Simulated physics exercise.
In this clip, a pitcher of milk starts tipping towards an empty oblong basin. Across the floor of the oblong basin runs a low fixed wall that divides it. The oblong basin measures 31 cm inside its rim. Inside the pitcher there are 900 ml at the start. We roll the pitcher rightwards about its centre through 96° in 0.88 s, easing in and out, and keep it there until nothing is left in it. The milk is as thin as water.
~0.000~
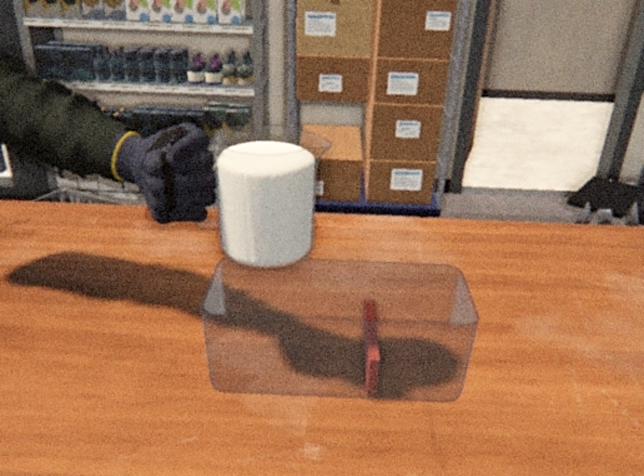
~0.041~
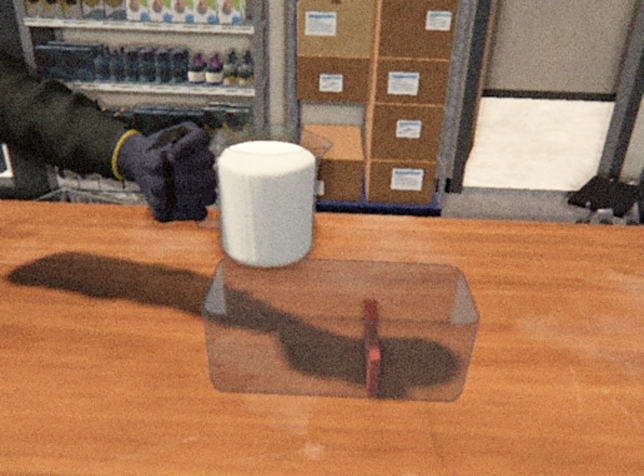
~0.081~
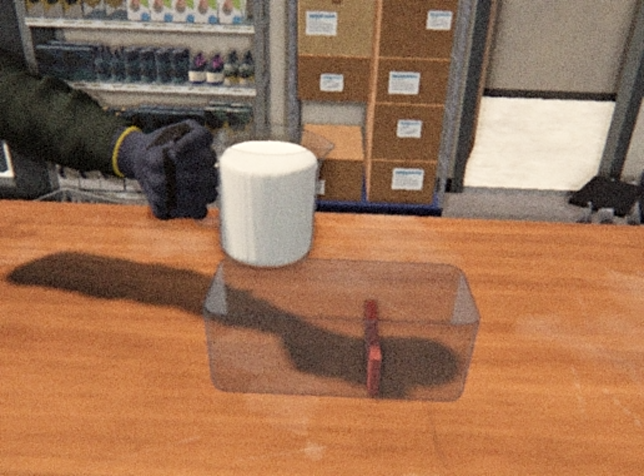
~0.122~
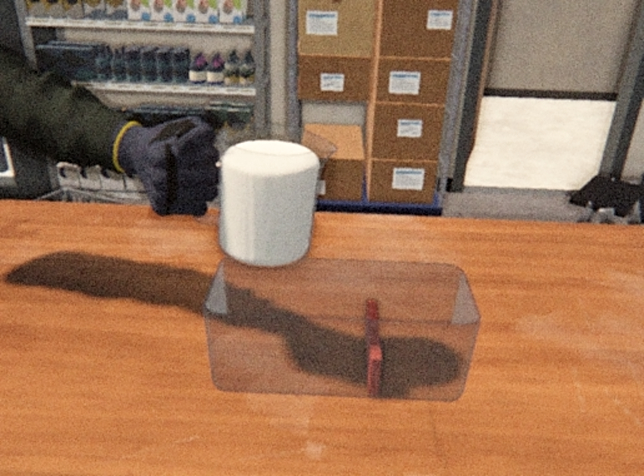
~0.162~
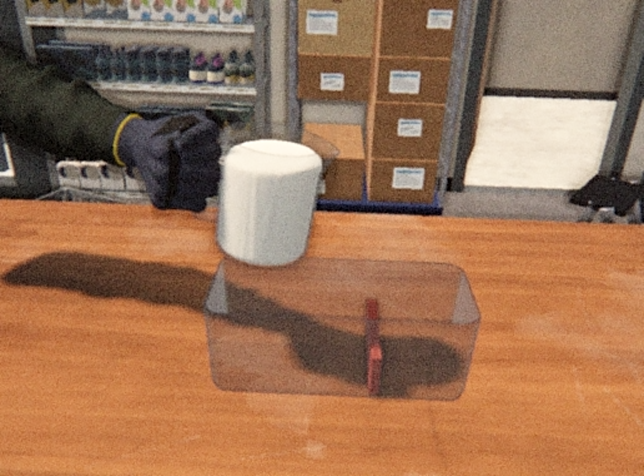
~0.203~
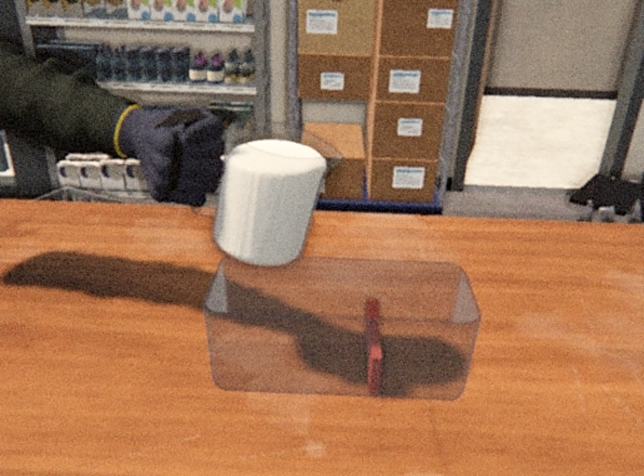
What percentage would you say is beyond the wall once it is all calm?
I would put it at about 72 per cent.
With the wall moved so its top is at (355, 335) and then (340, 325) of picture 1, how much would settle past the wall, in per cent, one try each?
First 80, then 95 per cent.
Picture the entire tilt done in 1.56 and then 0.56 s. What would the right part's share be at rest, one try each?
Result: 70 per cent, then 65 per cent.
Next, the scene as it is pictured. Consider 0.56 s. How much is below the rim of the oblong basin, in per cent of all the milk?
Around 3 percent.
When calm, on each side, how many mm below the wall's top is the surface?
Noted: Left near 44 mm, right near 4 mm.
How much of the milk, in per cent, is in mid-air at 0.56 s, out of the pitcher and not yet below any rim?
It comes to roughly 14 per cent.
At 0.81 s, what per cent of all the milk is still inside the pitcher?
Some 40 per cent.
After 0.56 s the tilt is 67° and 83 per cent is still to pour, 0 is left of the wall and 3 right of it.
After 0.81 s the tilt is 95° and 39 per cent is still to pour, 4 is left of the wall and 40 right of it.
After 1.09 s the tilt is 96° and 11 per cent is still to pour, 14 is left of the wall and 70 right of it.
After 1.38 s the tilt is 96° and 3 per cent is still to pour, 24 is left of the wall and 72 right of it.
In the end 27 per cent lies left of the wall, 72 right of it and 1 outside.
